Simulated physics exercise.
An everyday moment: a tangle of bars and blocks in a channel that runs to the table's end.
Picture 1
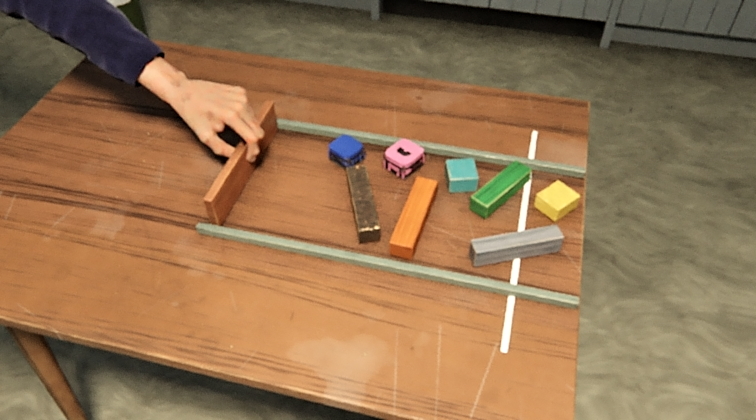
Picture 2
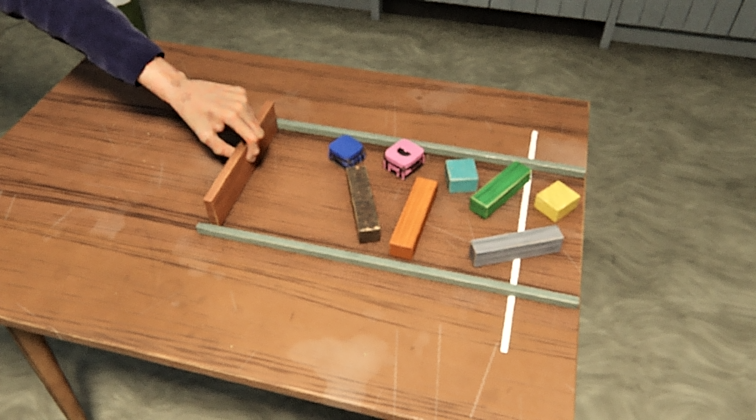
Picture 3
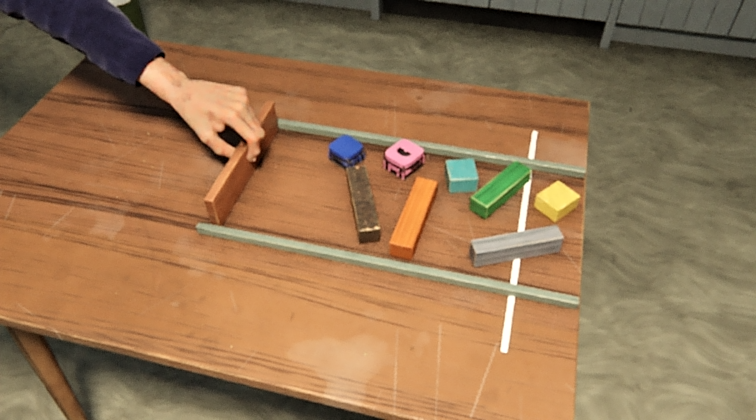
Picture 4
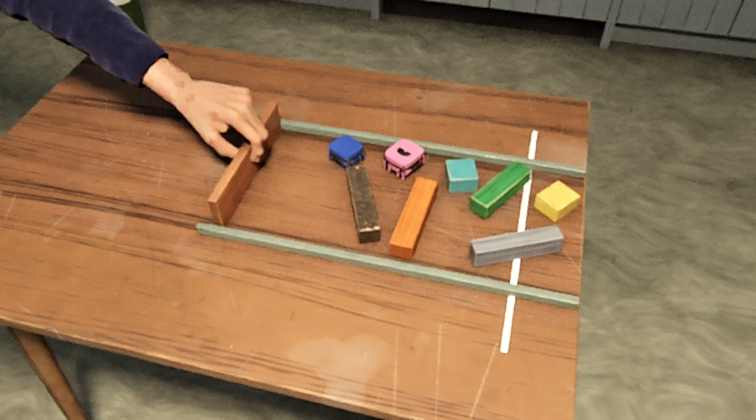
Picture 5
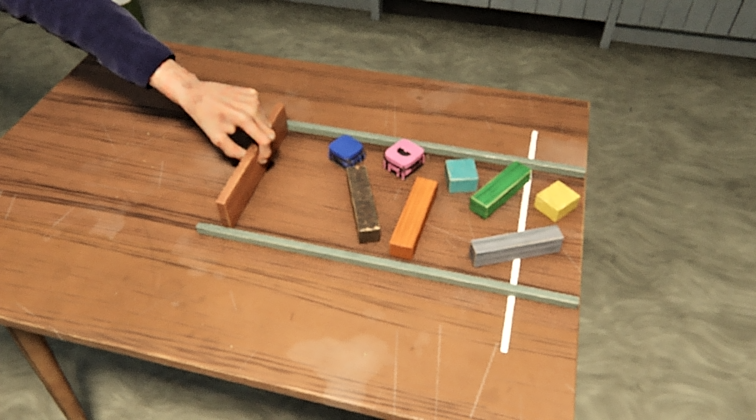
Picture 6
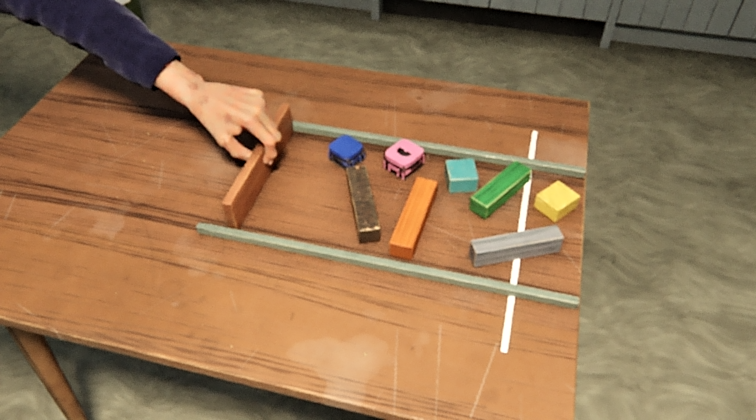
On a scratched wooden table above a mottled grey floor, seen from above at an angle by a still camera, two pale greenish rails form a channel crossed near its right end by white tape. Blue and pink cases, black and orange bars, and turquoise, green, grey and yellow pieces lie between them. From the upper left, a dark-sleeved hand holds an upright brown board, then slides it slightly right, touching nothing else.
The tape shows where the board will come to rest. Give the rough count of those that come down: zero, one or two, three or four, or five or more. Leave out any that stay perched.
The number that fall off is three or four.
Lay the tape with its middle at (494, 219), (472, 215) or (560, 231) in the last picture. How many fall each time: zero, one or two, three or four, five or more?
One after another: Just one or two; either one or two; five or over.
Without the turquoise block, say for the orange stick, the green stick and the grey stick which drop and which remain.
The orange stick remains up, the green stick comes down, the grey stick drops off.
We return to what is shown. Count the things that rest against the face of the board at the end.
The number is 2.
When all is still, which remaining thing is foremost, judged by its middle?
Foremost is the turquoise block.
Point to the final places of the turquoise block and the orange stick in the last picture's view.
The turquoise block at (582, 207), the orange stick at (554, 245).
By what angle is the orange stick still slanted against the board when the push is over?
Some 0 degrees.
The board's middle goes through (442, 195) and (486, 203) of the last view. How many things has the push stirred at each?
At the one place 8, at the other 8.
Soon after, none off yet; yellow block at rest near (557, 201); grey stick at rest near (516, 246); green stick at rest near (501, 189).
In the end, the number that fall off is three or four; gone, green stick, grey stick and yellow block.
